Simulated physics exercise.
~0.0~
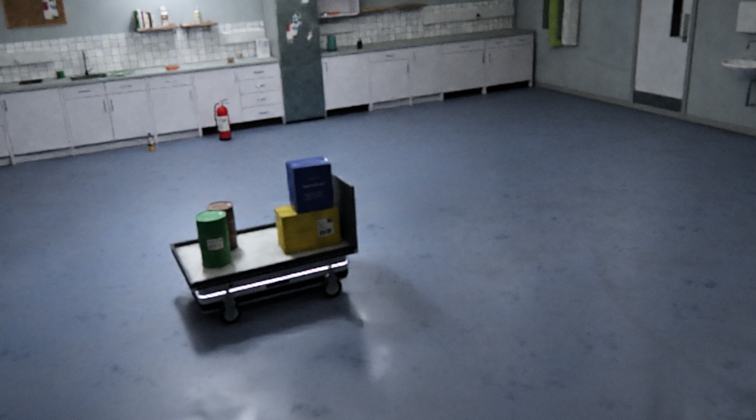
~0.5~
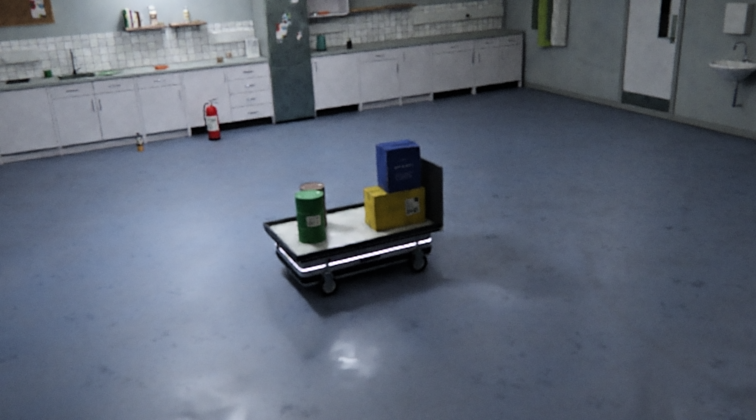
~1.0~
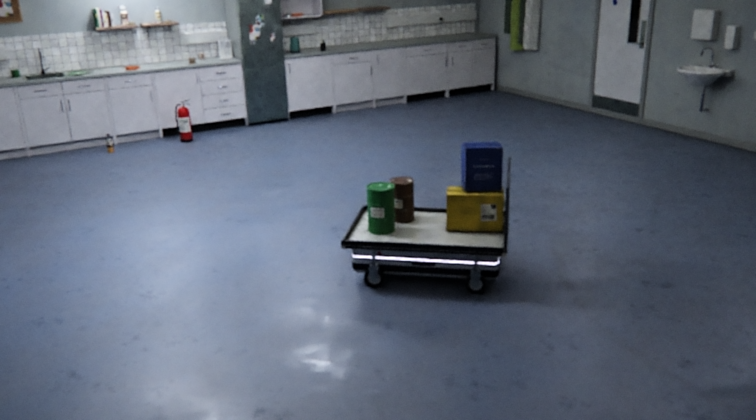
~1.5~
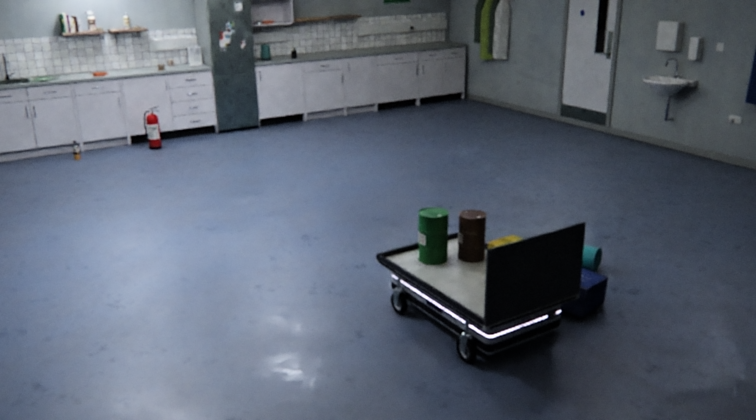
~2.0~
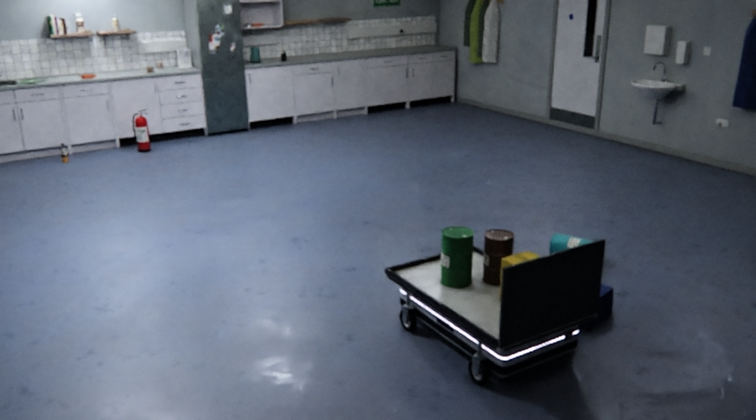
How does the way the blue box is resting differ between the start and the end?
At the start the blue box stands upright on top of the yellow box, and at the end it lies on its side on the floor by the cart.
